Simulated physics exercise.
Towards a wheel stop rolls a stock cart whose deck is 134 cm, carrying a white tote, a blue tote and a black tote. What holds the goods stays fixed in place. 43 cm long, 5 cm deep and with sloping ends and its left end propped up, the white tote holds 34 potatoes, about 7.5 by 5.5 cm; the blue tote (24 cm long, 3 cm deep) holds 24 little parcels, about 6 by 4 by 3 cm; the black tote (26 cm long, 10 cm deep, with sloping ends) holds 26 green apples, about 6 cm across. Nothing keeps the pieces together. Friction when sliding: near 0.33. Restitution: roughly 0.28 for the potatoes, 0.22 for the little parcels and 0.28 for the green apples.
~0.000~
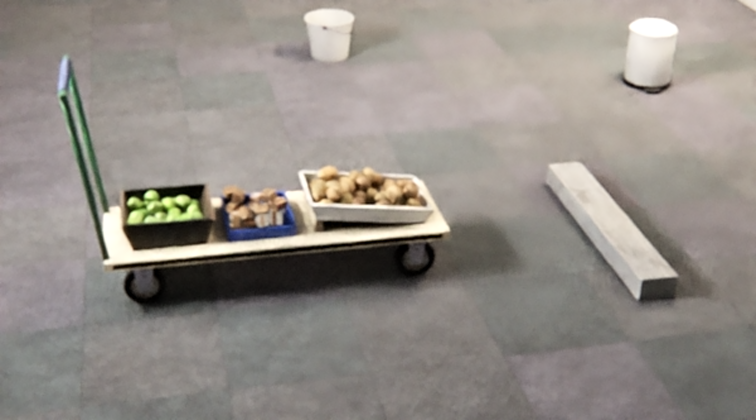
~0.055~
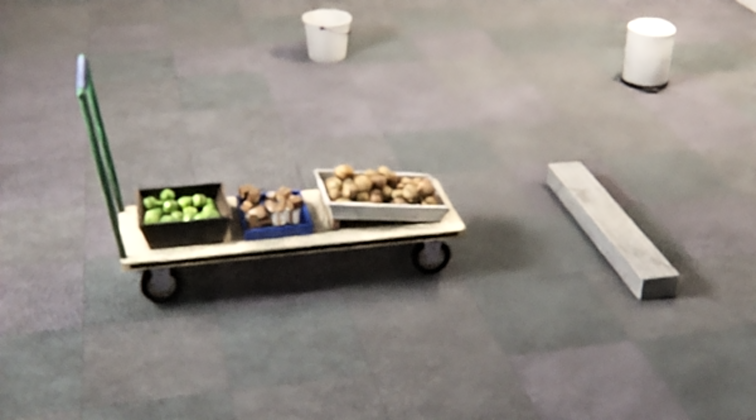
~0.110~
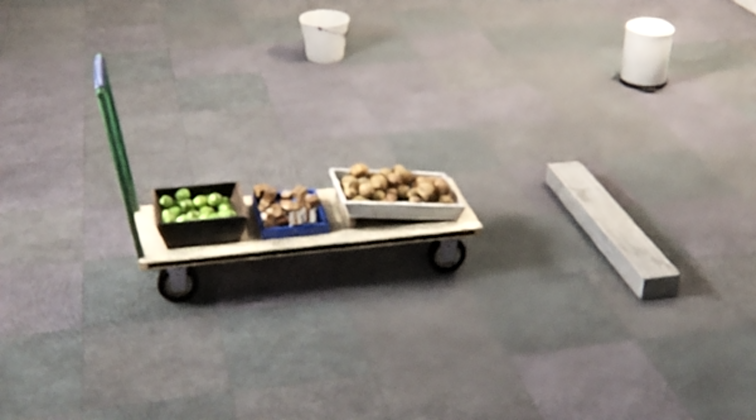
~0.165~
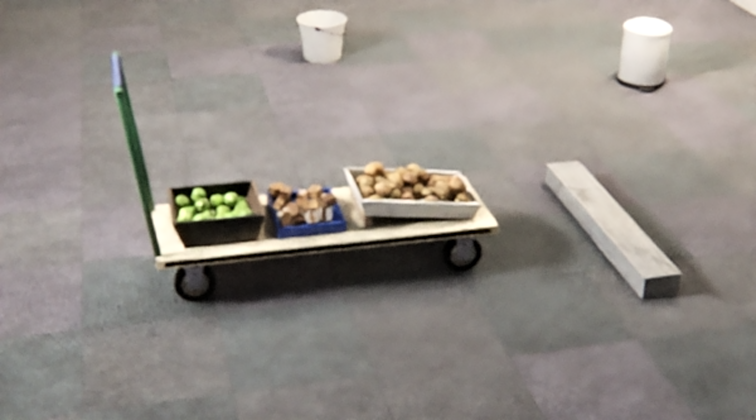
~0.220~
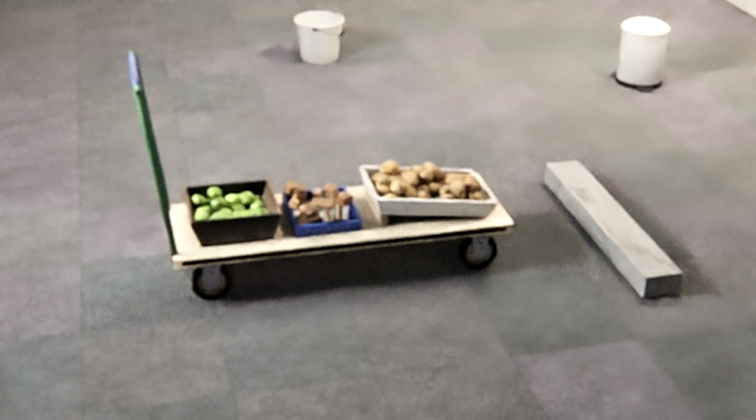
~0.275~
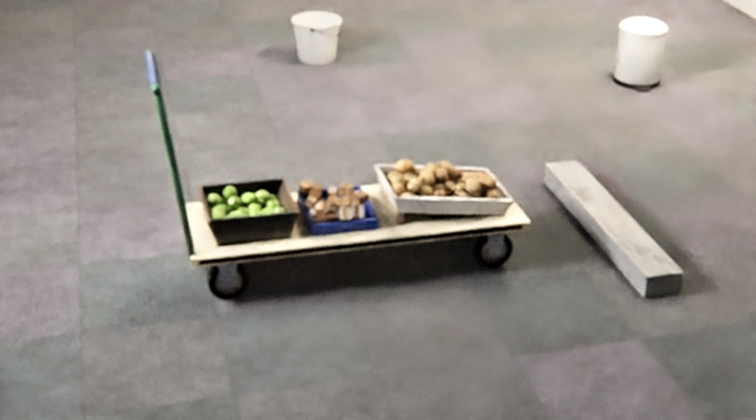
To begin with, a flat cart with a green upright handle stands left of a grey beam, carrying green apples, small brown parcels and potatoes in separate totes. It then rolls steadily rightward across the grey floor, narrowing the gap to the beam, while all three loads stay aboard.
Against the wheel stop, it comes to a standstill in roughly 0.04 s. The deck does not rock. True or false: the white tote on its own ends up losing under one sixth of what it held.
True.
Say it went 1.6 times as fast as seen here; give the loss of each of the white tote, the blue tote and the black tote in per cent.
Then the white tote sheds 30 per cent, the blue tote 20 per cent, and the black tote 10 per cent.
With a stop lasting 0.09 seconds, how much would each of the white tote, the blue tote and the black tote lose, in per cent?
White tote 0 %, blue tote 20 %, black tote 0 %.
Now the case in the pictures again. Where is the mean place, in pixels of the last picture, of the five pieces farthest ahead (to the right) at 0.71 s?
Centre approx. at (589, 173) px.
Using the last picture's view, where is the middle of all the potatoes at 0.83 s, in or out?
Roughly (555, 175).
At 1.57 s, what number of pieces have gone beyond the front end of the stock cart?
I'd estimate close to 1 pieces.
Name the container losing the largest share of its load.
Answer: The blue tote.
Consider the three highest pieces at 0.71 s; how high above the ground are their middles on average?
Close to 36 cm up.
After 0.61 s, impact.
After 0.71 s, the white tote has all 34, the blue tote is down by 2 of 24 and the black tote has all 26.
After 0.83 s, the white tote is down by 1 of 34, the blue tote is down by 6 of 24 and the black tote has all 26.
After 1.06 s, the white tote is down by 1 of 34, the blue tote is down by 5 of 24 and the black tote has all 26.
Outcome (at 1.57 s), the white tote is down by 1 of 34, the blue tote is down by 5 of 24 and the black tote has all 26. Asked share, 1 of 34, 3 per cent.
